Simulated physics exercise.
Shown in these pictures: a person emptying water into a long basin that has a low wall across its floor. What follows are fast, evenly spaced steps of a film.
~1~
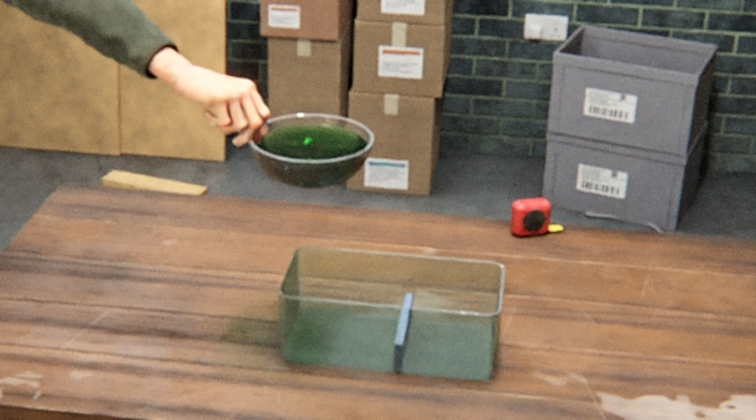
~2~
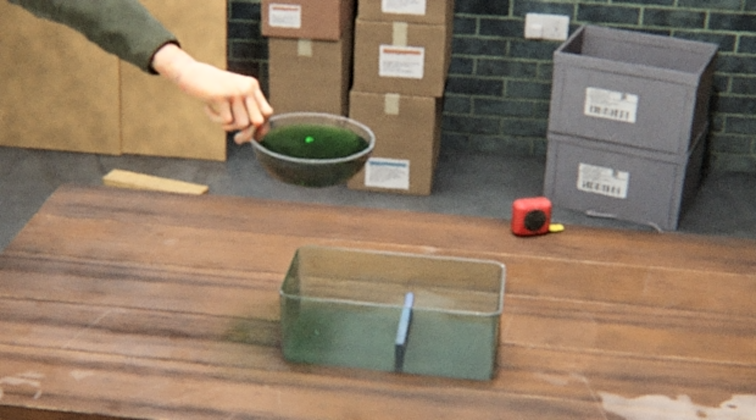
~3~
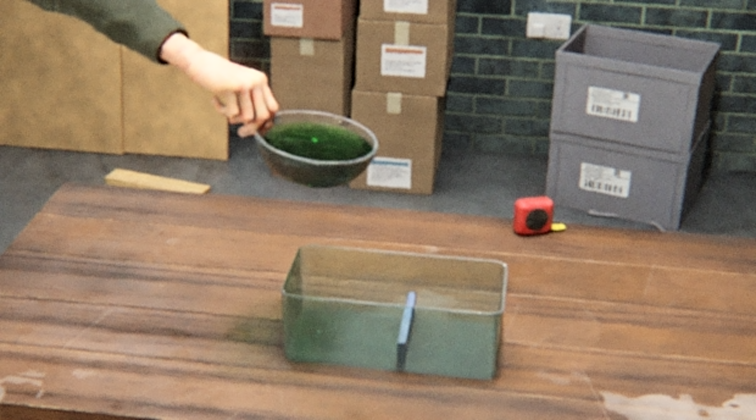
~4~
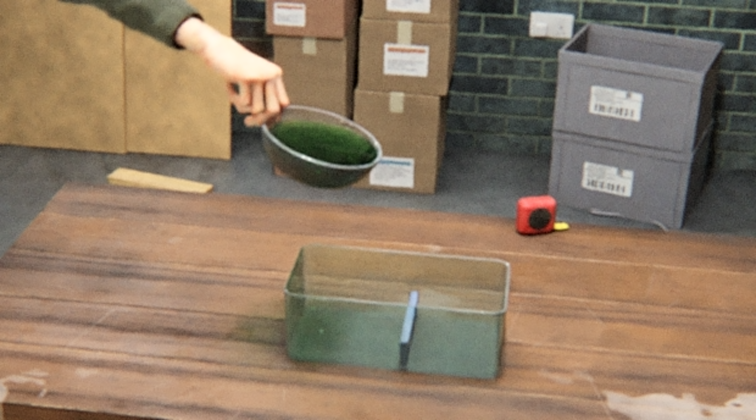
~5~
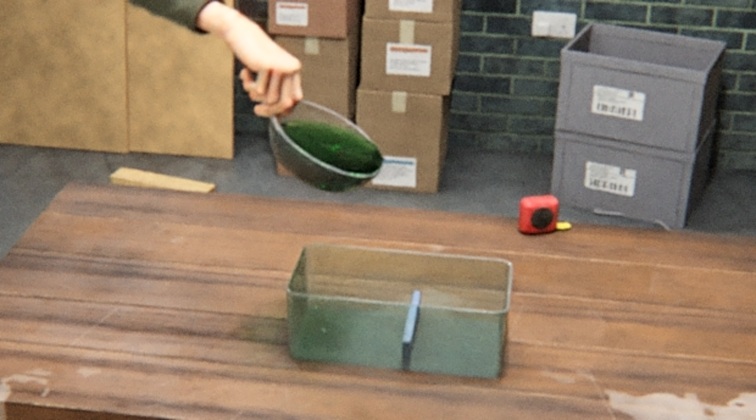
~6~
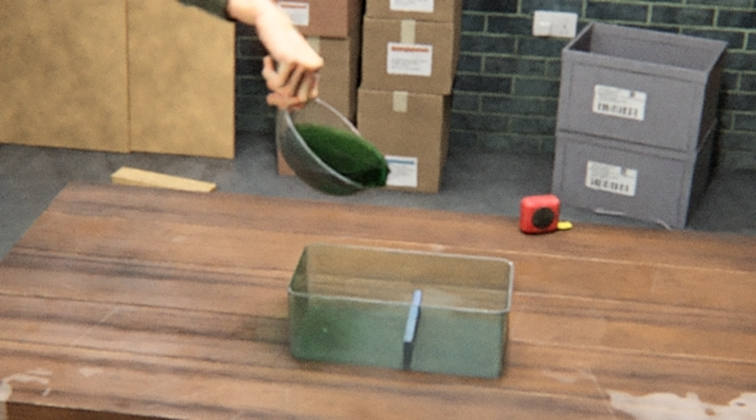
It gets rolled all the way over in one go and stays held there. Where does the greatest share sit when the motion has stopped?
It sits mostly on the left side.
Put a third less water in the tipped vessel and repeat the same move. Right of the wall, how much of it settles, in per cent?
Result: Around 25 per cent.
A moment on, the tilt is 114° and 0 per cent is still to pour, 36 is left of the wall and 27 right of it.
Next, the tilt is 119° and 0 per cent is still to pour, 51 is left of the wall and 30 right of it.
Then the tilt is 119° and 0 per cent is still to pour, 50 is left of the wall and 31 right of it.
Later the tilt is 119° and 0 per cent is still to pour, 57 is left of the wall and 33 right of it.
At rest 57 per cent lies left of the wall, 33 right of it and 10 outside.
